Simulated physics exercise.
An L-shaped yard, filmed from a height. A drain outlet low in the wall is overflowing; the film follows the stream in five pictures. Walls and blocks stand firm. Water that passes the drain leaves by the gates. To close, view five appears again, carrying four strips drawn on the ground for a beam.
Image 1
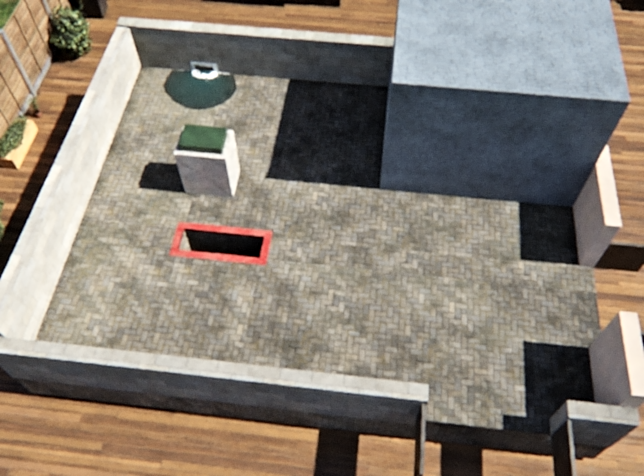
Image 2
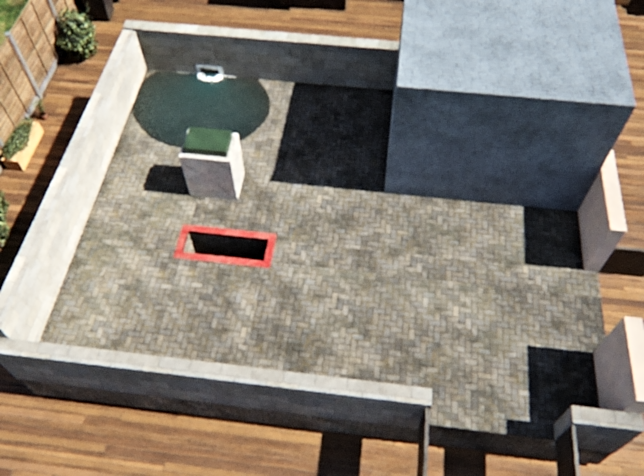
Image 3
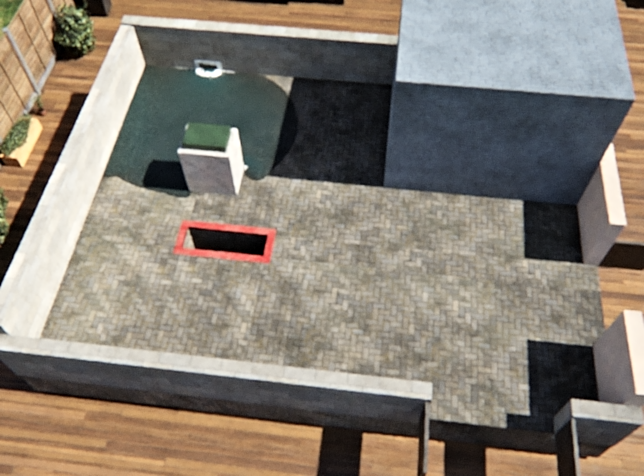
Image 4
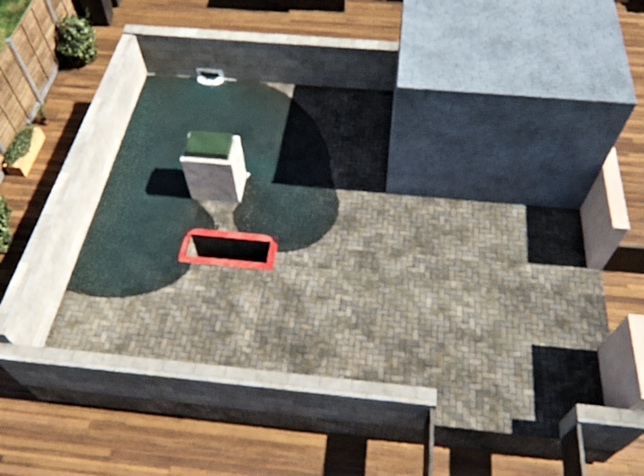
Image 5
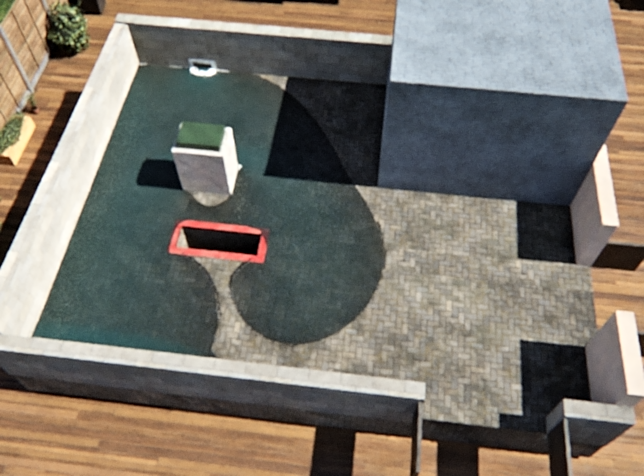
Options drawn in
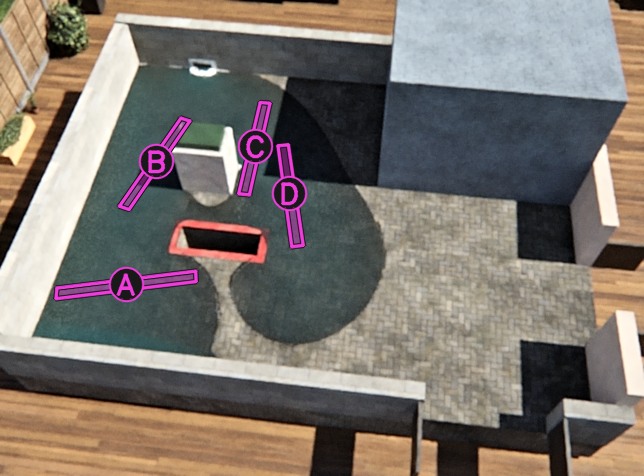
Dark water spreading from an outlet in the far wall across a paved yard, passing a pale block and surrounding a red-edged pit.
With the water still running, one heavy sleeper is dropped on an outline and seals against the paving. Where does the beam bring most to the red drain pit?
I would pick place A.
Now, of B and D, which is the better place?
That is place D.
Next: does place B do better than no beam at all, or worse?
Worse.
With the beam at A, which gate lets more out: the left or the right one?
The left one.
On the marked copy, A from (56, 293) to (195, 276); B from (124, 207) to (185, 119); C from (244, 194) to (265, 102); D from (283, 145) to (297, 246).
For place A, about 58 % of the stream runs into the red drain pit, about 35 % out by the gates.
For place B, about 13 % of the stream runs into the red drain pit, about 81 % out by the gates.
For place C, about 13 % of the stream runs into the red drain pit, about 82 % out by the gates.
For place D, about 27 % of the stream runs into the red drain pit, about 68 % out by the gates.
